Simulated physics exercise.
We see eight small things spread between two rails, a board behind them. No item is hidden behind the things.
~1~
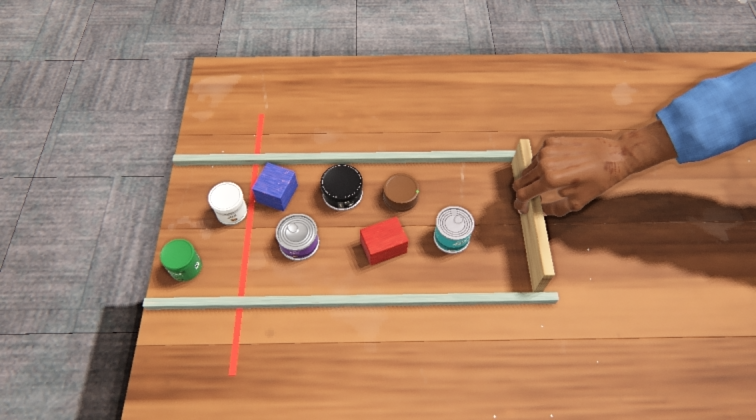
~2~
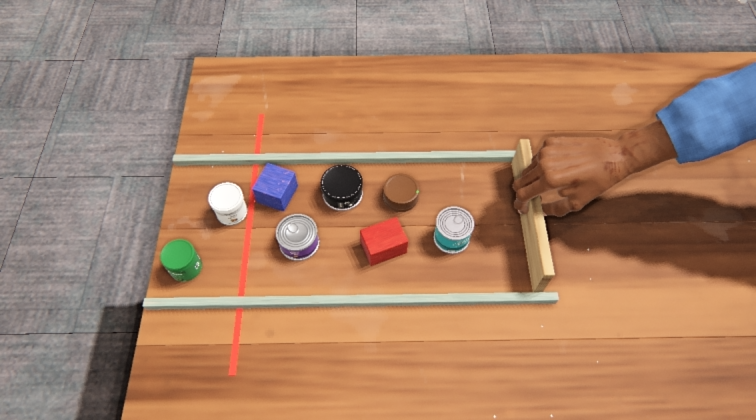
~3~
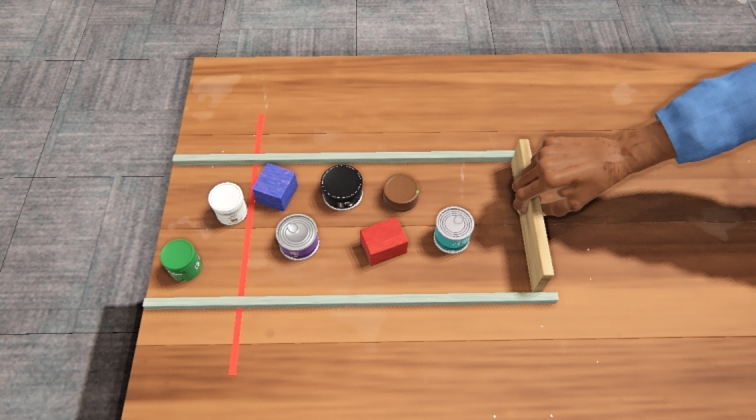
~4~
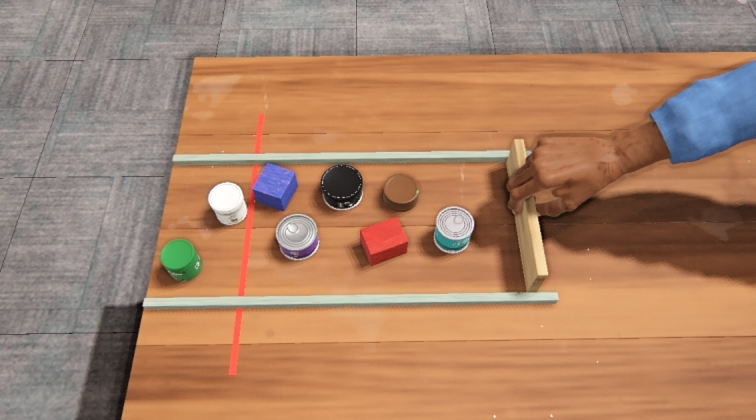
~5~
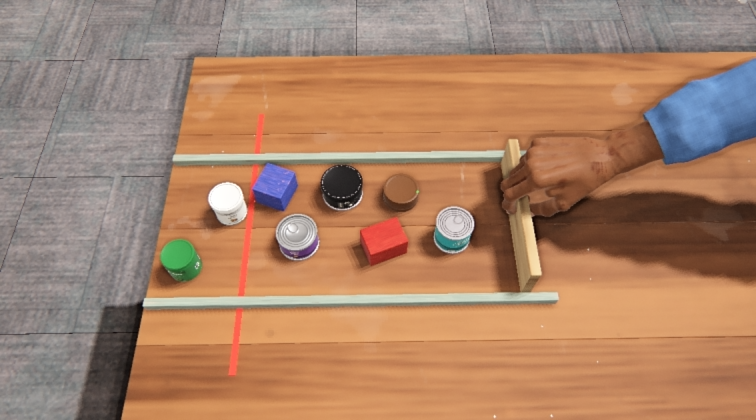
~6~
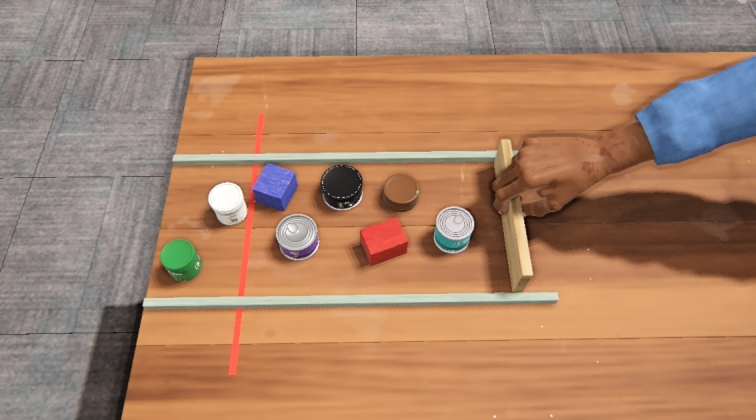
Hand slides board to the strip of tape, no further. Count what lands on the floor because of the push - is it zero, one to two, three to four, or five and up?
The number that tip off is going to be zero.
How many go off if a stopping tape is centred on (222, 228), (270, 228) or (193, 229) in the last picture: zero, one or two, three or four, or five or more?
One to two; none; three to four.
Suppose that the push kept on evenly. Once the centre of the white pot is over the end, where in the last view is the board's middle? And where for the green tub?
When the white pot crosses, the middle is near (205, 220); when the green tub crosses, near (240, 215).
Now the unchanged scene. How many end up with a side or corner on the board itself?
It's touching 4 at the end.
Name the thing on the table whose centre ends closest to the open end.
That's the green tub.
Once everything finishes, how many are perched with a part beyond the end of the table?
That comes to 1 of them.
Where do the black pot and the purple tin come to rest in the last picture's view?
You'll find the first one at (232, 176) and the second at (192, 259).
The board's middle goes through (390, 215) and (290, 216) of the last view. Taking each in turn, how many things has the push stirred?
Tally: First 4; then 7.
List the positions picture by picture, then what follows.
The first frame shows green tub (182, 261); white pot (229, 204); blue block (276, 187); board (531, 213); tape (249, 228).
The second frame shows white pot (229, 204); purple tin (298, 237).
The third frame shows blue block (276, 187); brown lid (401, 193).
The fourth frame shows green tub (182, 261); black pot (342, 188).
The fifth frame shows white pot (229, 204); turquoise pot (453, 230).
The sixth frame shows green tub (182, 261); white pot (229, 204); blue block (276, 187); board (512, 214); tape (249, 228).
A little later, none off yet; green tub at rest near (182, 261); white pot at rest near (229, 204); blue block at rest near (276, 187).
When it is over, the number that fall off is zero.
